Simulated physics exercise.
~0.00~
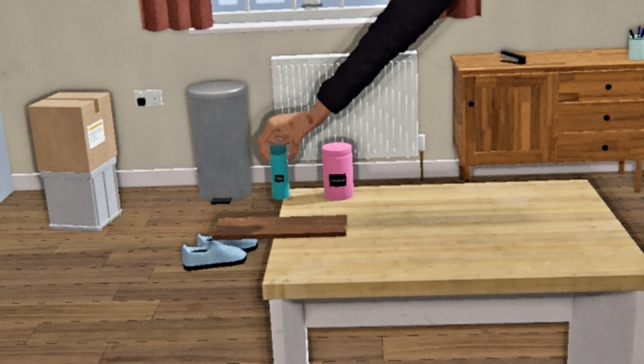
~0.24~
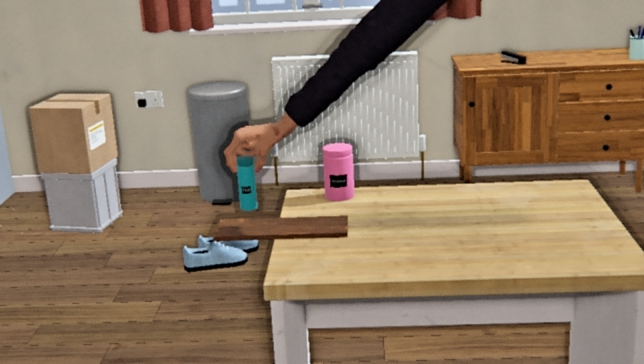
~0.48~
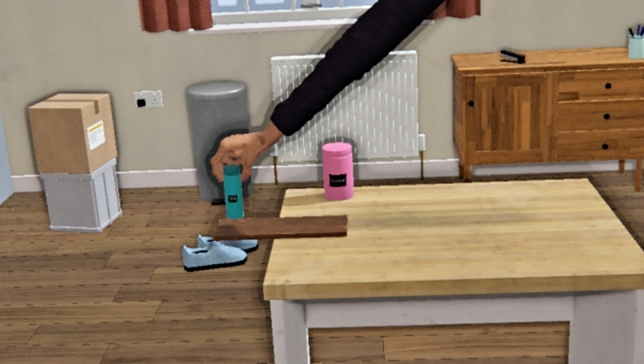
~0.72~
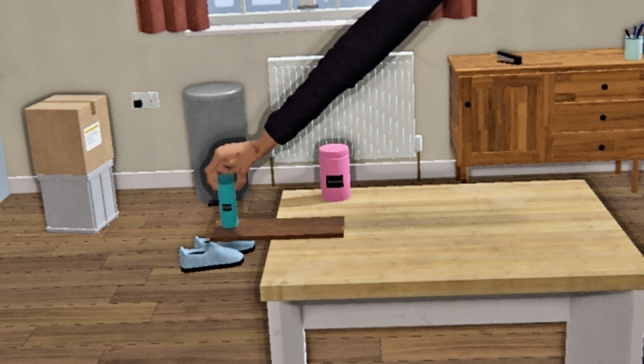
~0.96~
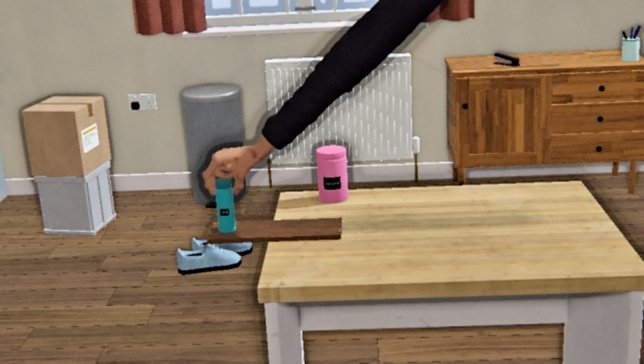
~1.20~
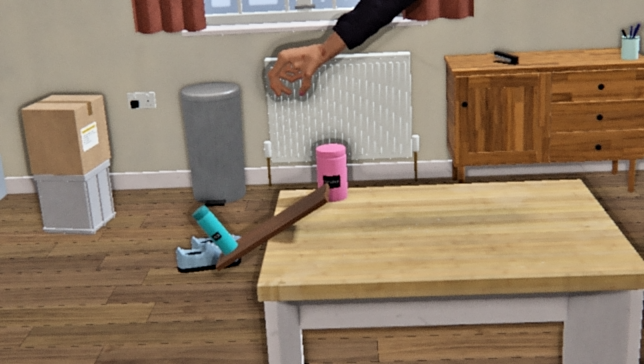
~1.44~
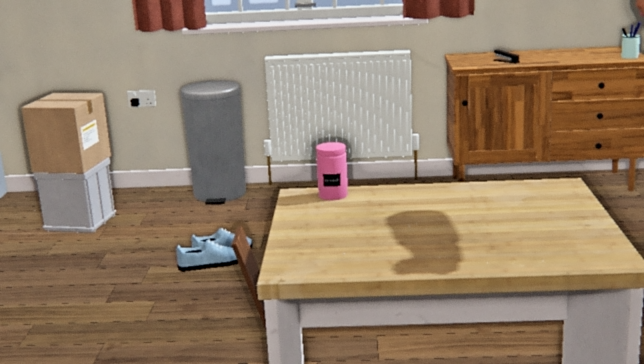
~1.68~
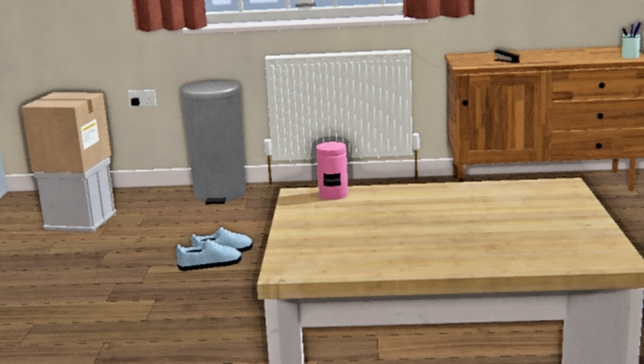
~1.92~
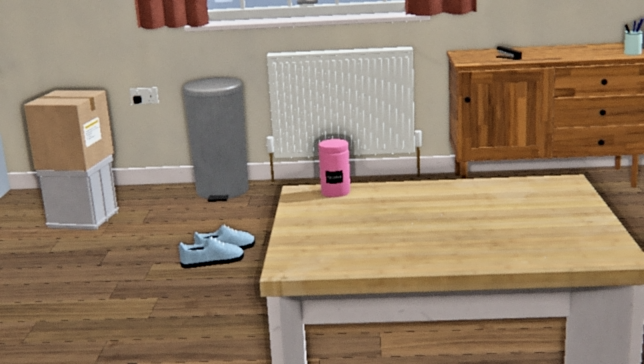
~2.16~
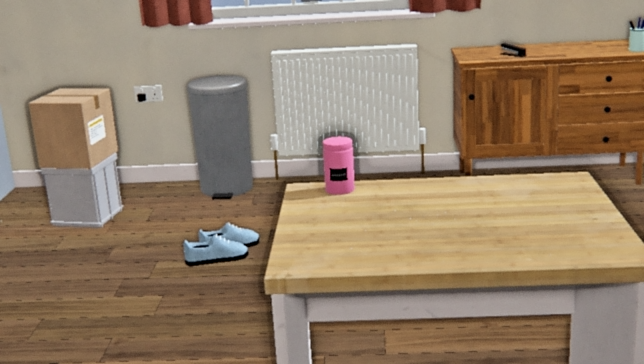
Hand setting a turquoise shaker on a brown plank's overhanging end, then letting go, both toppling off the table, pink jar remaining.
